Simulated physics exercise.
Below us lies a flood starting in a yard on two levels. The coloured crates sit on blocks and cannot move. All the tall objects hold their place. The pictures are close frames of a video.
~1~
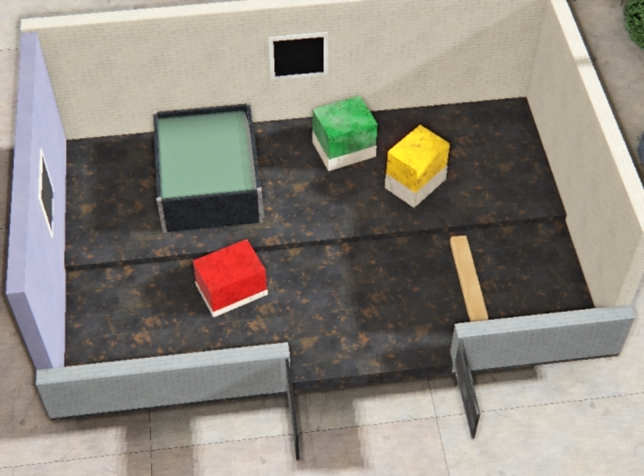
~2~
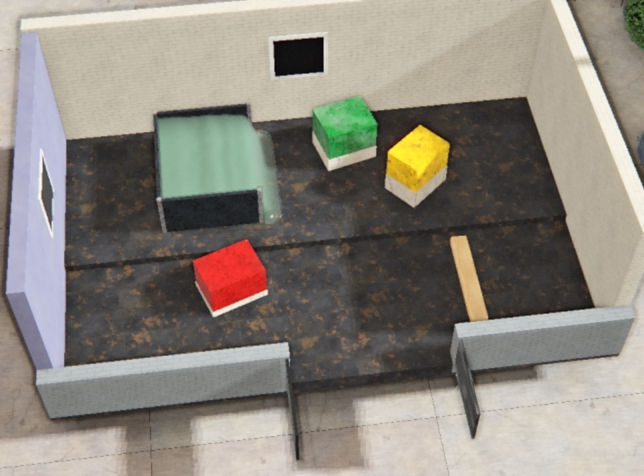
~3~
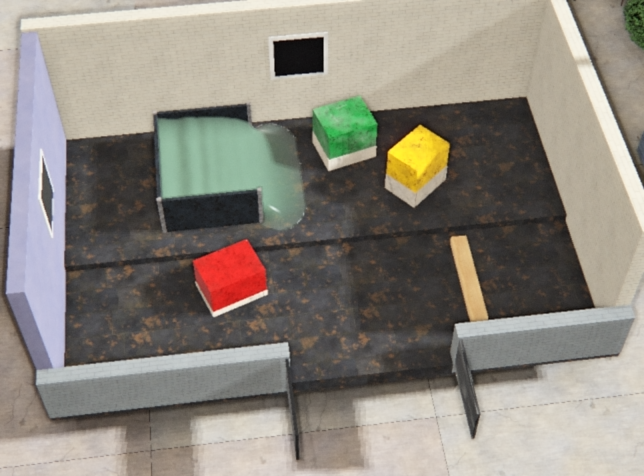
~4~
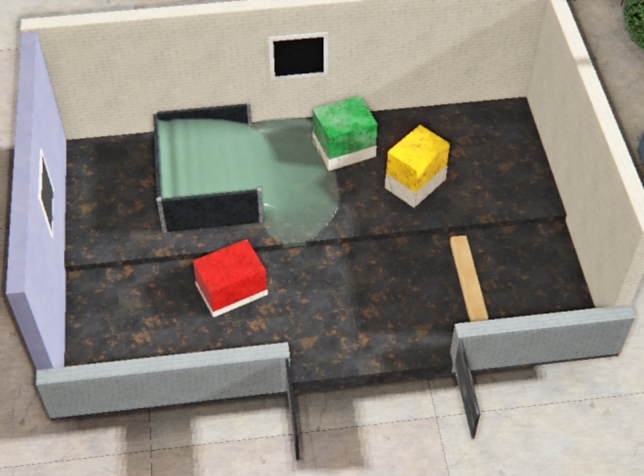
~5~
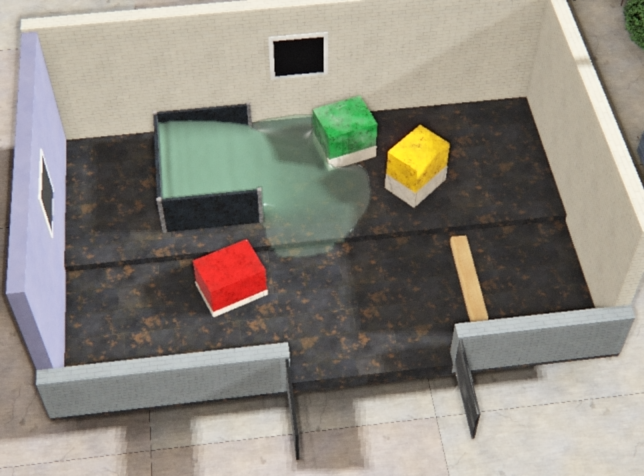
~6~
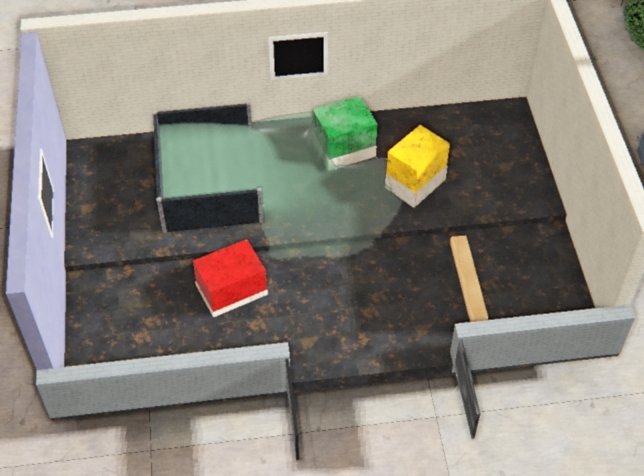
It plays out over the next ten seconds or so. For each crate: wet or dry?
The green crate is soaked; the yellow crate keeps dry; the red crate keeps dry.
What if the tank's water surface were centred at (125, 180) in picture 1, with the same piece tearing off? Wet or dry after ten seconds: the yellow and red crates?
Then: Yellow crate stays dry, red crate is topped.
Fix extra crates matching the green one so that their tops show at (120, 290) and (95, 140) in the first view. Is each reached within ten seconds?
One after the other: Stays dry, is safe.
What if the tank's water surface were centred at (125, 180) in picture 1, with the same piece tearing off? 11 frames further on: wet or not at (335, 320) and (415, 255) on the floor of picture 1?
In that order: Covered, flooded.
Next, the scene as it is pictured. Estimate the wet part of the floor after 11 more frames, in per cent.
About 45 per cent.
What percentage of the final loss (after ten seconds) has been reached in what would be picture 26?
Near 20 in a hundred.
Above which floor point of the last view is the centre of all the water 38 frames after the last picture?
Near (398, 228).
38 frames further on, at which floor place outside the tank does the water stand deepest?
I would point to (499, 345).
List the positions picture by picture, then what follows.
Still water in the open tank at (206, 154), in the first picture.
The front is at (265, 223), out from the gap at (254, 167), in the second picture.
The front is at (284, 227), out from the gap at (254, 169), in the third picture.
The front is at (307, 236), out from the gap at (254, 170), in the fourth picture.
The front is at (363, 204), out from the gap at (254, 170), in the fifth picture.
The front is at a hidden place, out from the gap at (254, 171), in the sixth picture.
A moment on, water covers 30 % of the floor; the green crate water round its plinth, the yellow crate water round its plinth, the red crate not reached.
Next, water covers 45 % of the floor; the green crate water round its plinth, the yellow crate water round its plinth, the red crate water round its plinth.
Then, water covers 60 % of the floor; the green crate water round its plinth, the yellow crate water round its plinth, the red crate water round its plinth.
Later, water covers 75 % of the floor; the green crate water round its plinth, the yellow crate water round its plinth, the red crate water round its plinth.
In the end, water covers 70 % of the floor; the green crate was topped, the yellow crate stayed above the water, the red crate stayed above the water.
